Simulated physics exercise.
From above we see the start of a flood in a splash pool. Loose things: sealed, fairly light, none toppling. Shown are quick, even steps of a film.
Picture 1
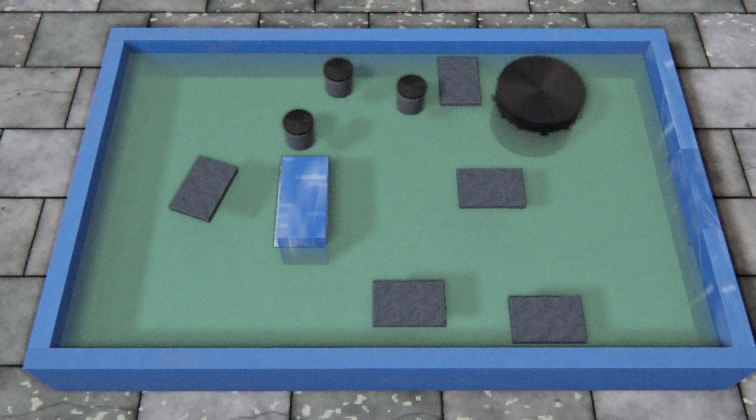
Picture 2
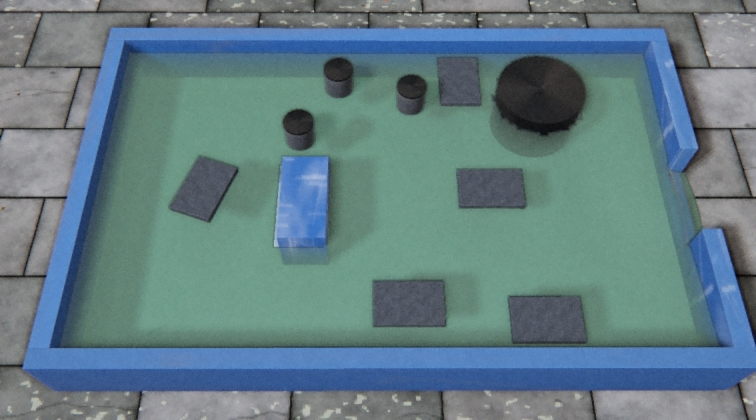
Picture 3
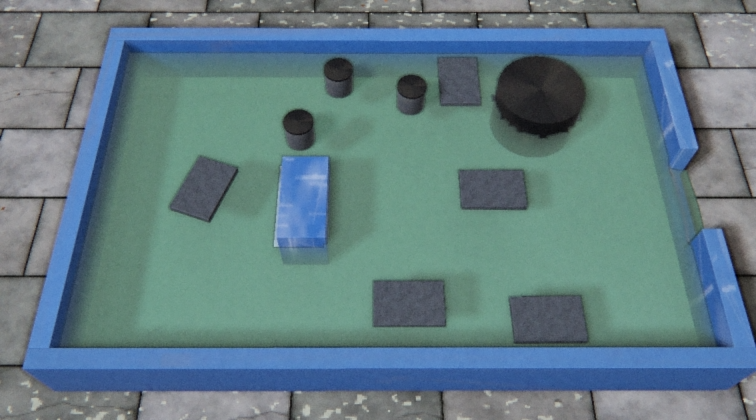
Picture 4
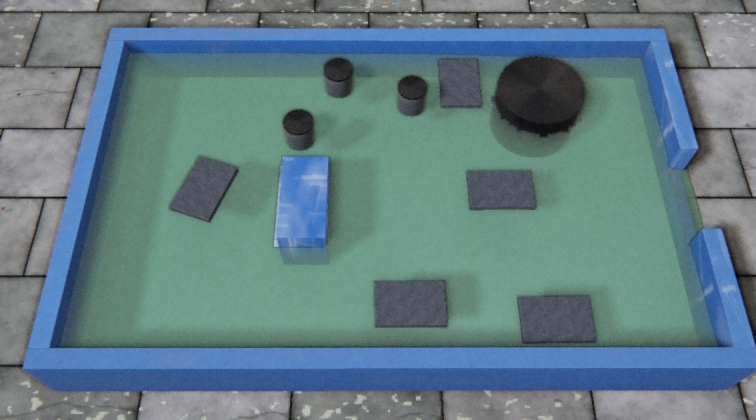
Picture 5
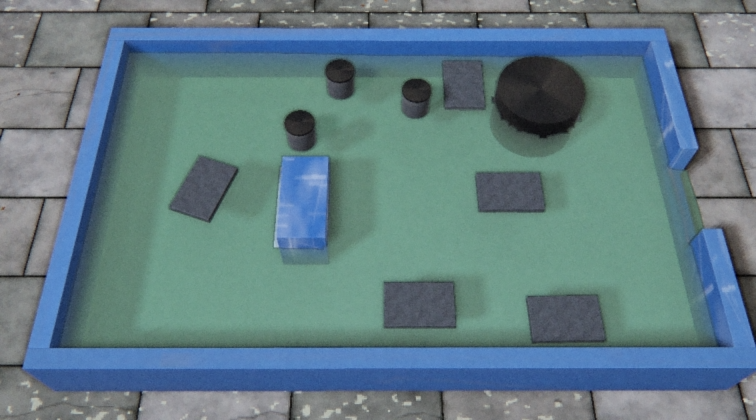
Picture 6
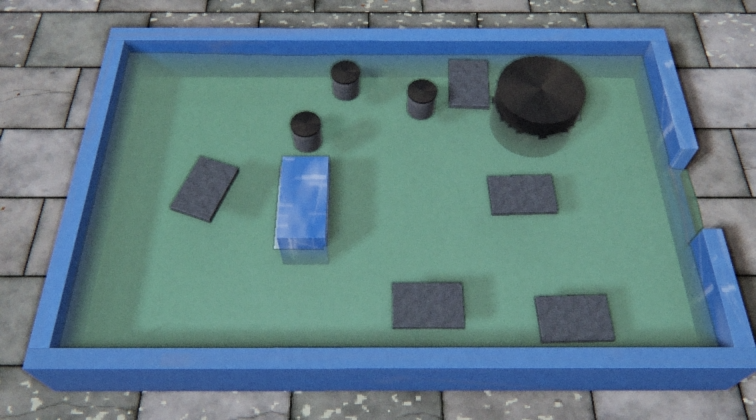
Flat grey pieces drift in a shallow, blue-walled splash pool of greenish water on stone paving, seen from above by a still camera. Three small black cylinders and a large black round object sit toward the top, with a blue block left of centre and five grey pieces spread around. A gap opens in the right wall, then the middle and lower grey pieces slide slightly right, followed faintly by the upper one and the cylinders.
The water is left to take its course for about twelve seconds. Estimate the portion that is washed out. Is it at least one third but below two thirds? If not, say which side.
No, under a third.
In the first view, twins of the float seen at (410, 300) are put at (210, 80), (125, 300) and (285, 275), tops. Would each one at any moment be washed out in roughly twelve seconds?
In order: Never leaves, never leaves, never leaves.
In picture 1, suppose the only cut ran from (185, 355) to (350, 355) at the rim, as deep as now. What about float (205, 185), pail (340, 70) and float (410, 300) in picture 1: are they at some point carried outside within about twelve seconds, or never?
Escapes, remains, escapes.
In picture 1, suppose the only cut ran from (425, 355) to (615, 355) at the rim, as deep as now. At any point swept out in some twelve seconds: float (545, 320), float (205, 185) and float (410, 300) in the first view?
First one exits, second never exits, third exits.
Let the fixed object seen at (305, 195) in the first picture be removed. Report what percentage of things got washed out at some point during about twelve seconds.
10 per cent.
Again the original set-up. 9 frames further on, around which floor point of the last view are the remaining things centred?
It comes out somewhere near (447, 196).
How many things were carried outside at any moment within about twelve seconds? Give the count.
That makes 1.
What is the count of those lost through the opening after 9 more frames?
0.
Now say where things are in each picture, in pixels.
In the first frame, a float at (491, 187) floats; a float at (547, 318), afloat; 0 of 8 have shifted.
In the second frame, a float at (491, 187), afloat; a float at (547, 318) floats; 0 of 8 have shifted.
In the third frame, a float at (493, 188), afloat; a float at (549, 318), afloat; 0 of 8 have shifted.
In the fourth frame, a float at (501, 188) floats, close to its start; a float at (557, 318), afloat, close to its start; 2 of 8 have shifted.
In the fifth frame, a float at (510, 191) floats, close to its start; a float at (566, 318) floats, close to its start; 3 of 8 have shifted.
In the sixth frame, a float at (522, 193), afloat, close to its start; a float at (575, 318) floats, close to its start; 5 of 8 have shifted.
A moment on, 0 of 8 are out; 8 afloat.
Next, 0 of 8 are out; 8 afloat.
Later, 1 of 8 are out; 7 afloat.
In the end, 1 of 8 are out; 7 afloat.
